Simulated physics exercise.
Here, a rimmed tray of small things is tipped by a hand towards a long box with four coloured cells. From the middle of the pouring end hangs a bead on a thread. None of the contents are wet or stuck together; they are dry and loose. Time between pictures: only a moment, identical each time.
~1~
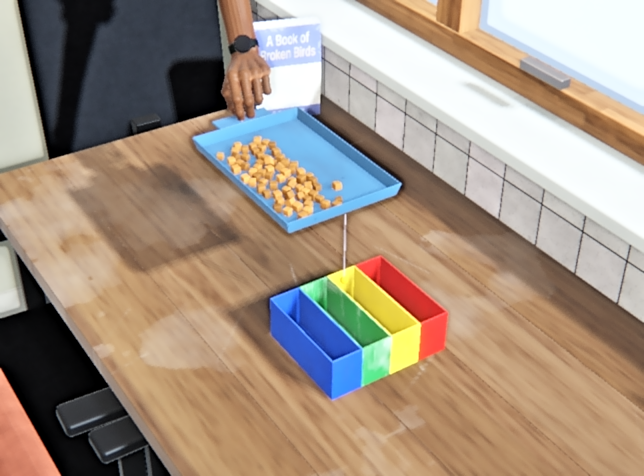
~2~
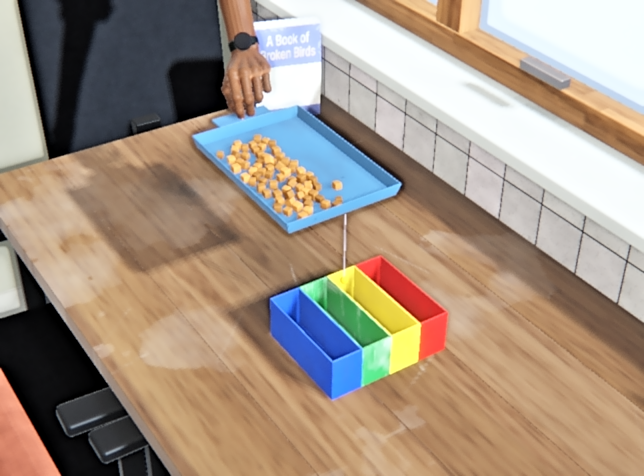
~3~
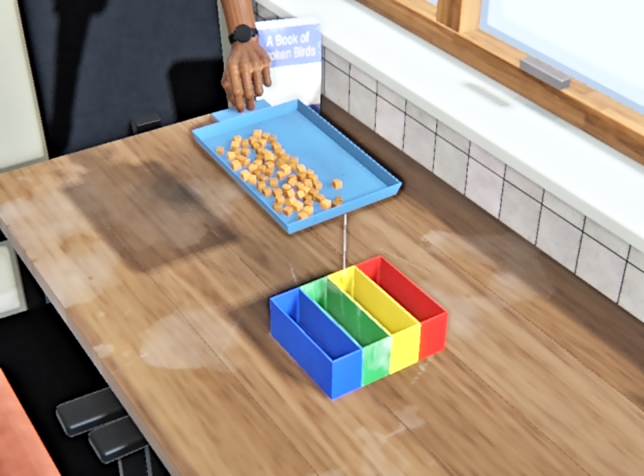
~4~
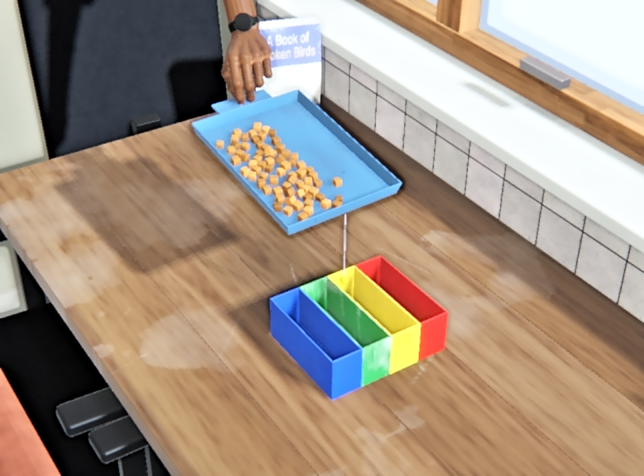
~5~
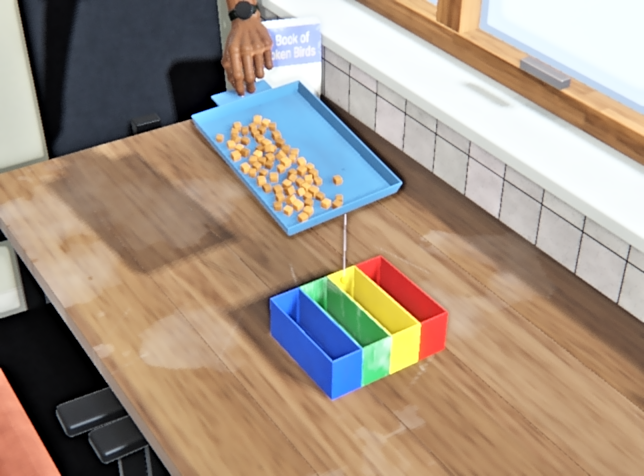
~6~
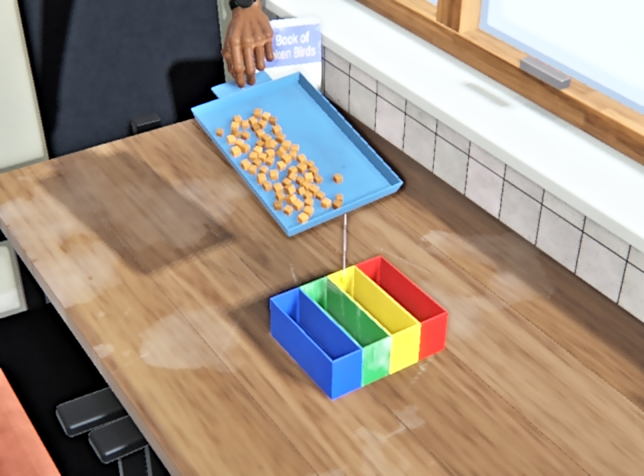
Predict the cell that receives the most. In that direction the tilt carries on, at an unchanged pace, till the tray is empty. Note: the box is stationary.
Most of it goes into the blue cell.
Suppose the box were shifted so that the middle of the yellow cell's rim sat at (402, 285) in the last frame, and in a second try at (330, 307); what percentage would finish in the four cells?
Result: 20 % and 90 %.
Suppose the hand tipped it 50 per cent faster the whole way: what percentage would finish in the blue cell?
Roughly 40 percent.
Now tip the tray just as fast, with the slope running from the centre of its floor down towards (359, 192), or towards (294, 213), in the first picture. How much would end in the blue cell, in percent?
Around 0 percent for the first aim and around 60 percent for the second.
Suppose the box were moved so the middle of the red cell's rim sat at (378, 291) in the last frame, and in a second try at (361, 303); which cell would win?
So it's the blue one for the first shift and the green one for the second.
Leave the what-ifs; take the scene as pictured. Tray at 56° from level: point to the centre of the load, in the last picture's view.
Centre estimate: (299, 192).
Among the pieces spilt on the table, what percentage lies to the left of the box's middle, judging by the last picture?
About 90 %.
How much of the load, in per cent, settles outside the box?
Around 40 in a hundred.
Soon after the last picture, tray tipped steeply; all on the tray.
A little later, tray tipped right over; all on the tray.
Later still, tray tipped past a quarter turn; about a third in the blue cell; a small part in the green cell; a small part in the yellow cell; about half falling or outside the box.
At rest, tray tipped past a quarter turn; about a third in the blue cell; a small part in the green cell; a small part in the yellow cell; none in the red cell; about half outside the box.
